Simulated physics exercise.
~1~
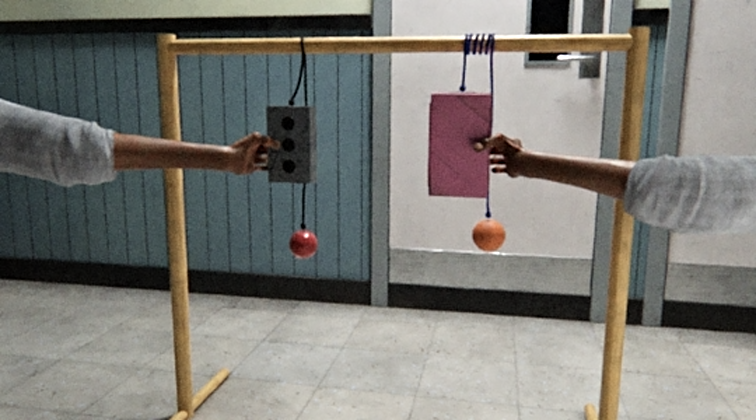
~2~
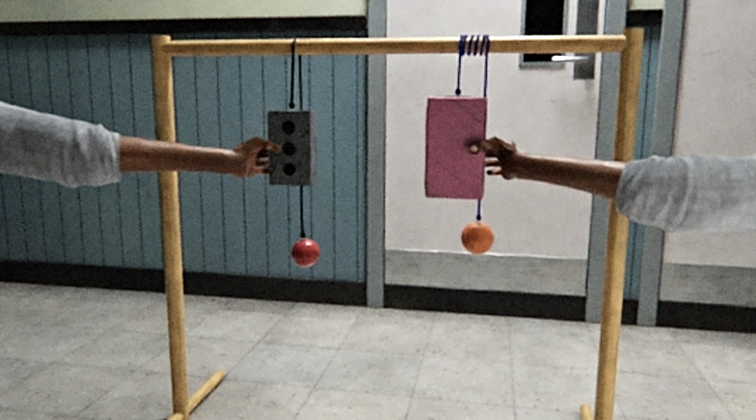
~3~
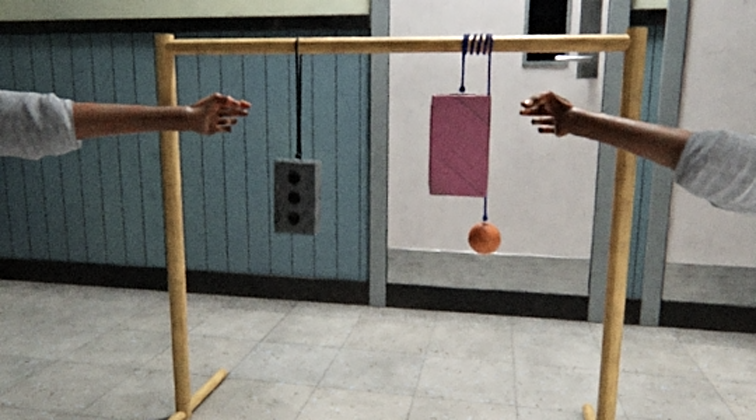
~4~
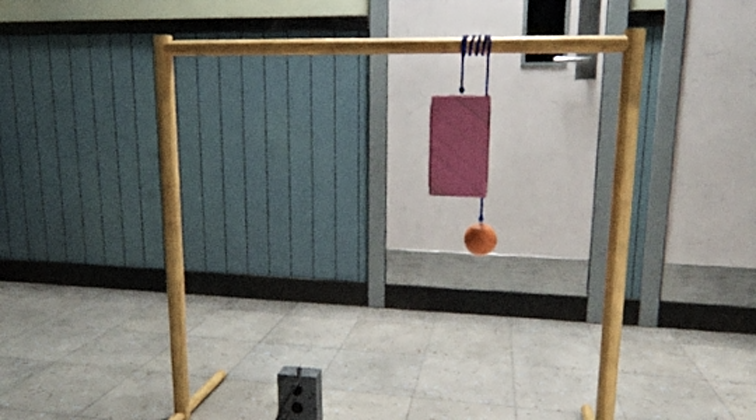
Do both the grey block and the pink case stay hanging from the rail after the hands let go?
No, only the pink case stays hanging. The grey block drops all the way to the floor.
